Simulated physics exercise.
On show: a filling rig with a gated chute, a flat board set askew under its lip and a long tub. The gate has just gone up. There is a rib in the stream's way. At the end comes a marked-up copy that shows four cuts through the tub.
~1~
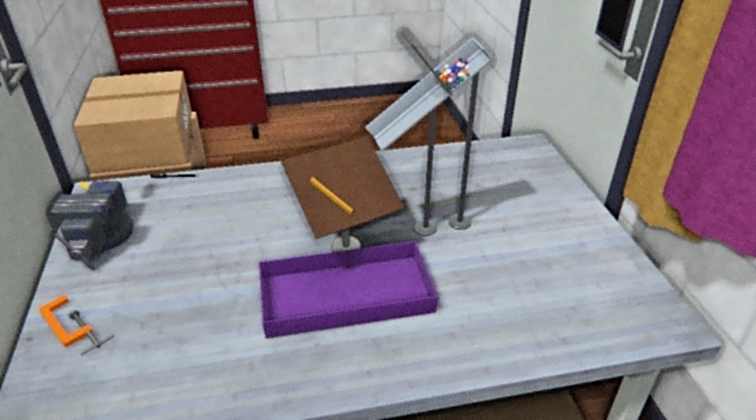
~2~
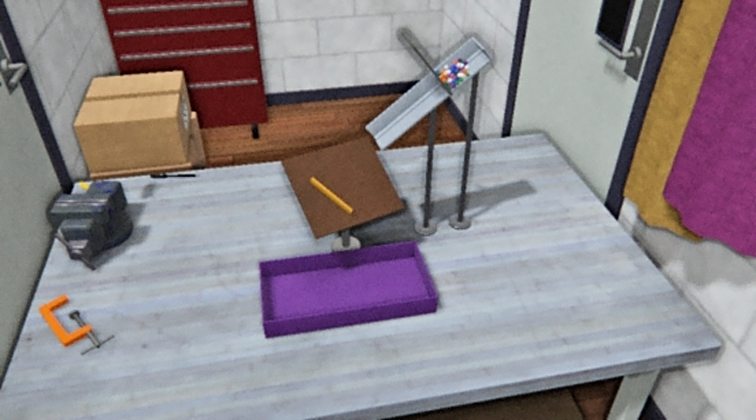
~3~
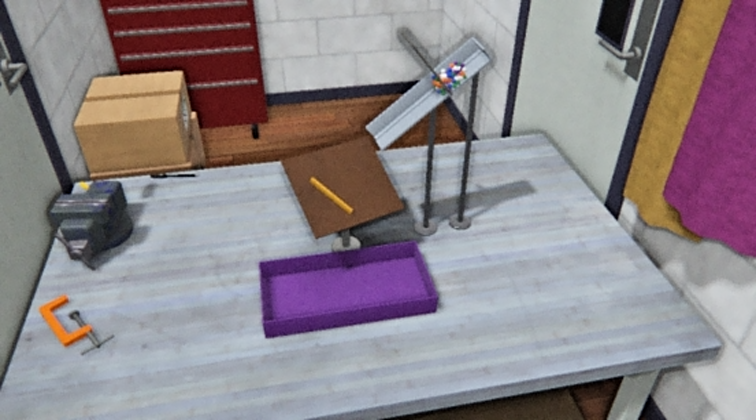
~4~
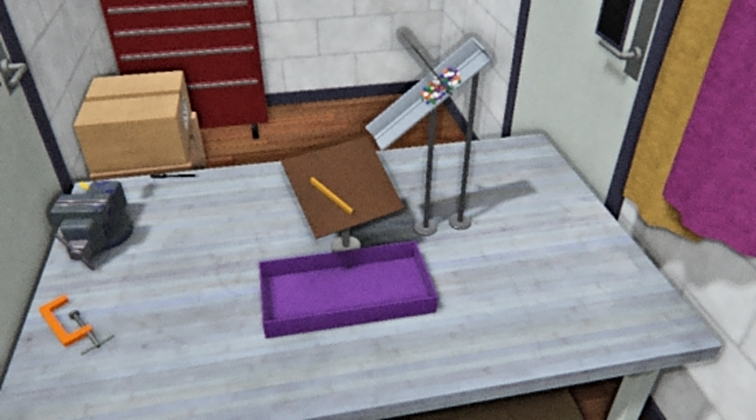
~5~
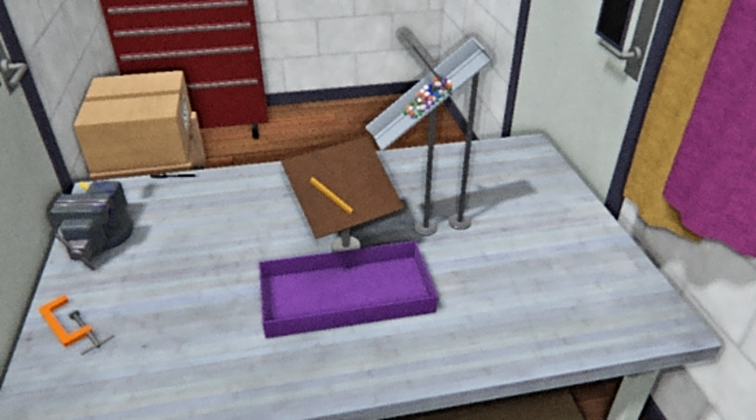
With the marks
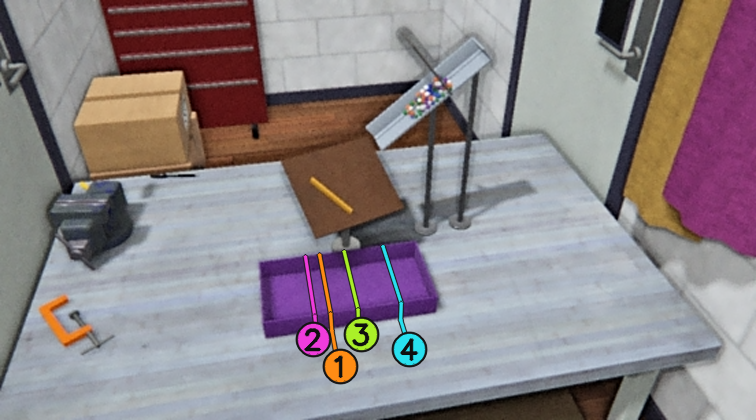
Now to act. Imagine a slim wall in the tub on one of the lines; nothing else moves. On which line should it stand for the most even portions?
I would pick line 4.
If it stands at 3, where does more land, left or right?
The right side.
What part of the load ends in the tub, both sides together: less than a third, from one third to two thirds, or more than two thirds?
About that: More than two thirds.
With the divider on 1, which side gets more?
The right side.
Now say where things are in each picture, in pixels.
Load behind the gate at (452, 76), round plastic beads; lip of the chute at (378, 144), sloping fairly steeply, in the first frame.
Middle of the board at (343, 185), tilted fairly steeply; middle of its low edge at (362, 223); of its high edge at (326, 148), in the second frame.
Front corners of the tub at (263, 322) and (437, 297), empty; front of the load at (436, 87), in the third frame.
Middle of the load at (442, 84); its front at (424, 99), about a quarter of the way to the lip; rib from (312, 178) to (352, 210), in the fourth frame.
Middle of the load at (431, 95); its front at (405, 113), about half of the way to the lip, in the fifth frame.
On the marked copy, line 1 crosses the front rim at (330, 312); line 2 crosses the front rim at (314, 315); line 3 crosses the front rim at (357, 308); line 4 crosses the front rim at (401, 302).
With 1, of what is caught, a small part on the left of the divider, most on the right.
With 2, of what is caught, a small part on the left of the divider, nearly all on the right.
With 3, of what is caught, a small part on the left of the divider, most on the right.
With 4, of what is caught, about half on the left of the divider, about half on the right.
